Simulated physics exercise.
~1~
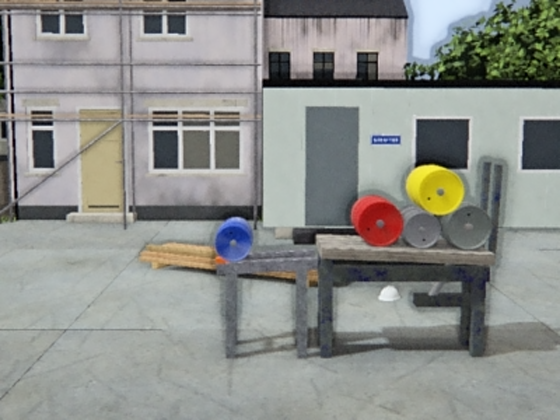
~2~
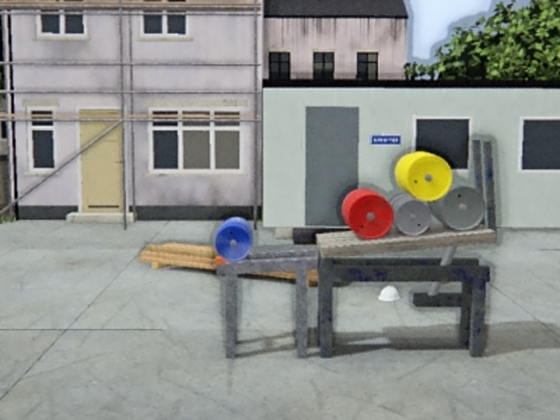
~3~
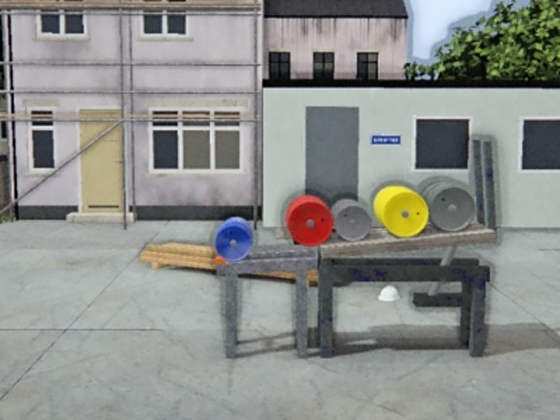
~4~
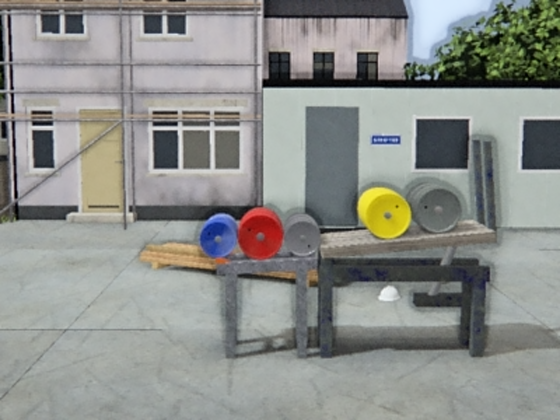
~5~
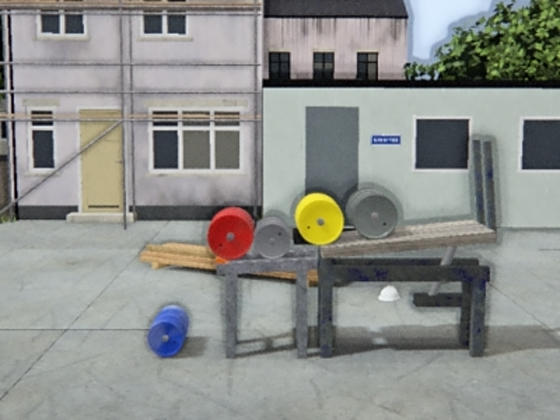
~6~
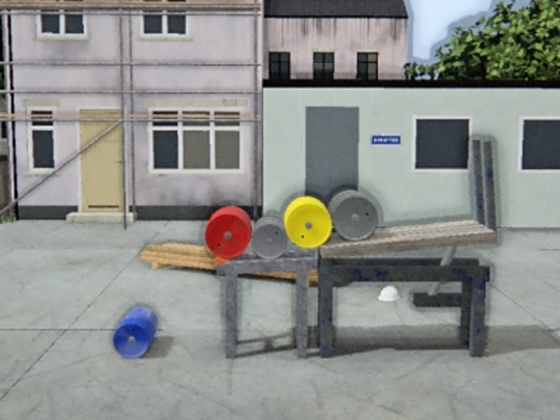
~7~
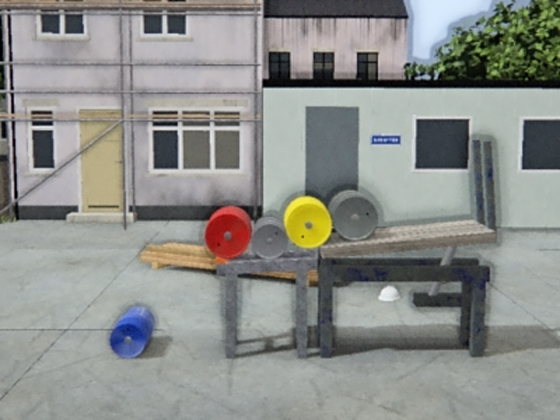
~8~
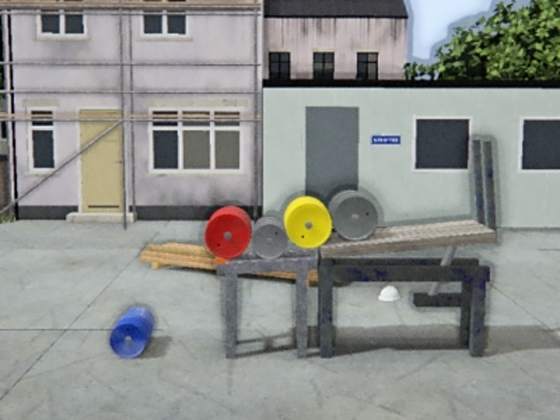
In a paved yard before a scaffolded pale house and a low grey-green cabin, seen side-on from a still viewpoint, a blue drum sits on a dark rack at left. On a plank deck to the right rest a red drum, two grey ones and a yellow one on top. The deck's right side lifts, tilting it leftward, and the stack spreads and rolls down. Red runs into blue, which drops off the rack's left end and rolls left along the ground. Red stops at that end, with grey, yellow and grey behind it, and blue lies still on the paving.
